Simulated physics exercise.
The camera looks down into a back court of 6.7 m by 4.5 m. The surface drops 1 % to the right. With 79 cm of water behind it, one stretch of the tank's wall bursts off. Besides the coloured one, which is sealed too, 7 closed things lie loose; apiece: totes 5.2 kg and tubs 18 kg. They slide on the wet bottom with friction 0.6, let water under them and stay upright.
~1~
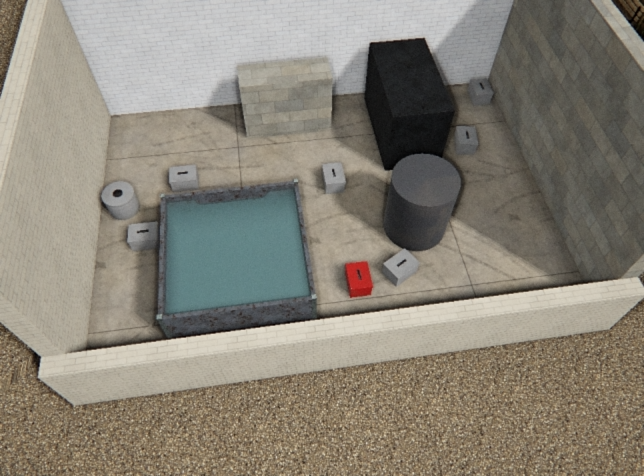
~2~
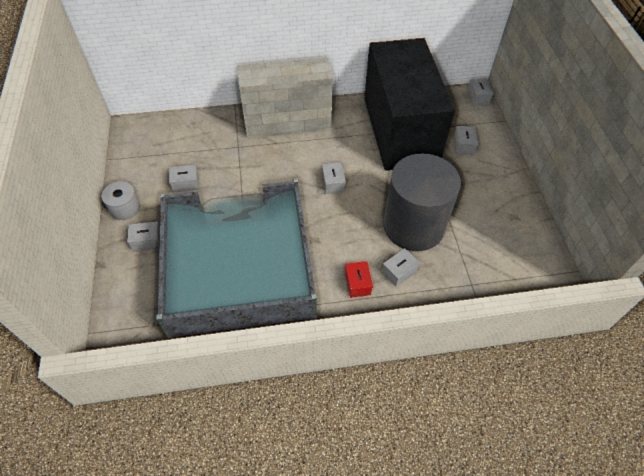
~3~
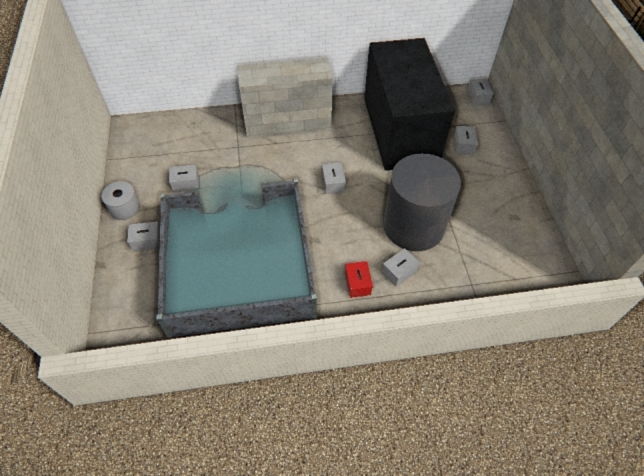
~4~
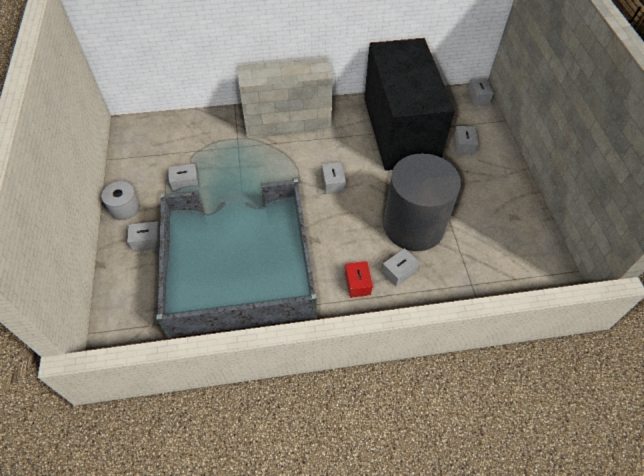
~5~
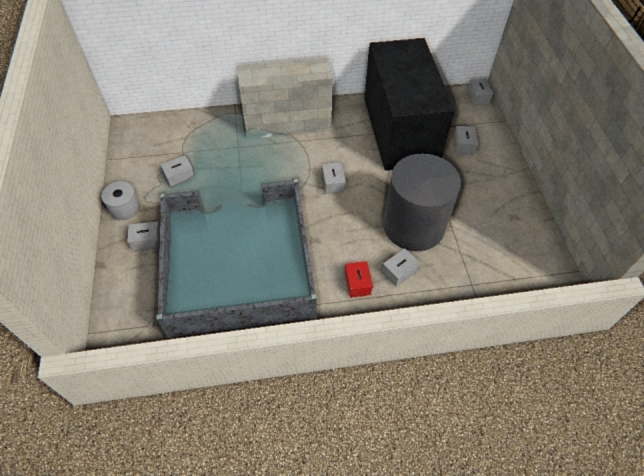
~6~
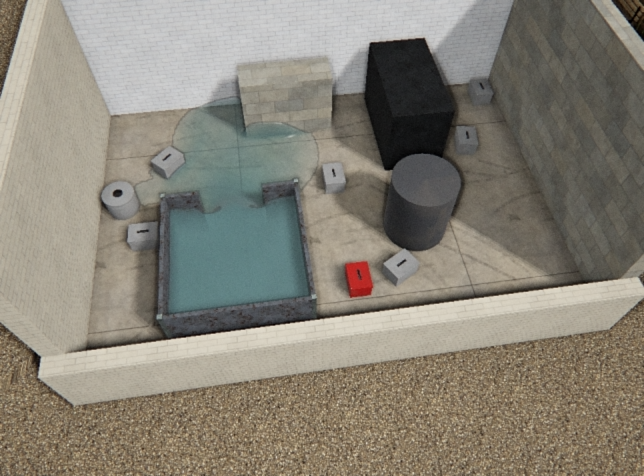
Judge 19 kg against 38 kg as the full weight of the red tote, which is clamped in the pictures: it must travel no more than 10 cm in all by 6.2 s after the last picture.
I expect that the smaller load will do.
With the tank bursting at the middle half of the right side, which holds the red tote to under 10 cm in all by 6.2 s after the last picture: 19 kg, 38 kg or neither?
Then neither load is enough.
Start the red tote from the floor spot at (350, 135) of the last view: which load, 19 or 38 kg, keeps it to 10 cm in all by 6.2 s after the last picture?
Neither is enough.
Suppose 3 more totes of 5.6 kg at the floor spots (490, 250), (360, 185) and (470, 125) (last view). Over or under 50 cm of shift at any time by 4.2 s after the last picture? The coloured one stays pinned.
In turn: Short of it, over, under.
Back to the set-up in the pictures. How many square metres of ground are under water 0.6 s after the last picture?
Some 11.0 m2.
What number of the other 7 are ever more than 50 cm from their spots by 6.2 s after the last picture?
I count 5.
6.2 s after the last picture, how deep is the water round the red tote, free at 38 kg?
About 11 cm.
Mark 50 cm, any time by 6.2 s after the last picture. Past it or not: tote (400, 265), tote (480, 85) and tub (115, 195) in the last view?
In turn: Over, over, past it.
Then, 0.6 s after the last picture the red tote would be 0 cm from its start with 19 kg and 0 cm from its start with 38 kg; 0 cm of water round it then.
Then, 2.3 s after the last picture the red tote would be 0 cm from its start with 19 kg and 0 cm from its start with 38 kg; 3 cm of water round it then.
Then, 4.2 s after the last picture the red tote would be 0 cm from its start with 19 kg and 0 cm from its start with 38 kg; 6 cm of water round it then.
Then, 6.2 s after the last picture the red tote would be 0 cm from its start with 19 kg and 0 cm from its start with 38 kg; 11 cm of water round it then.
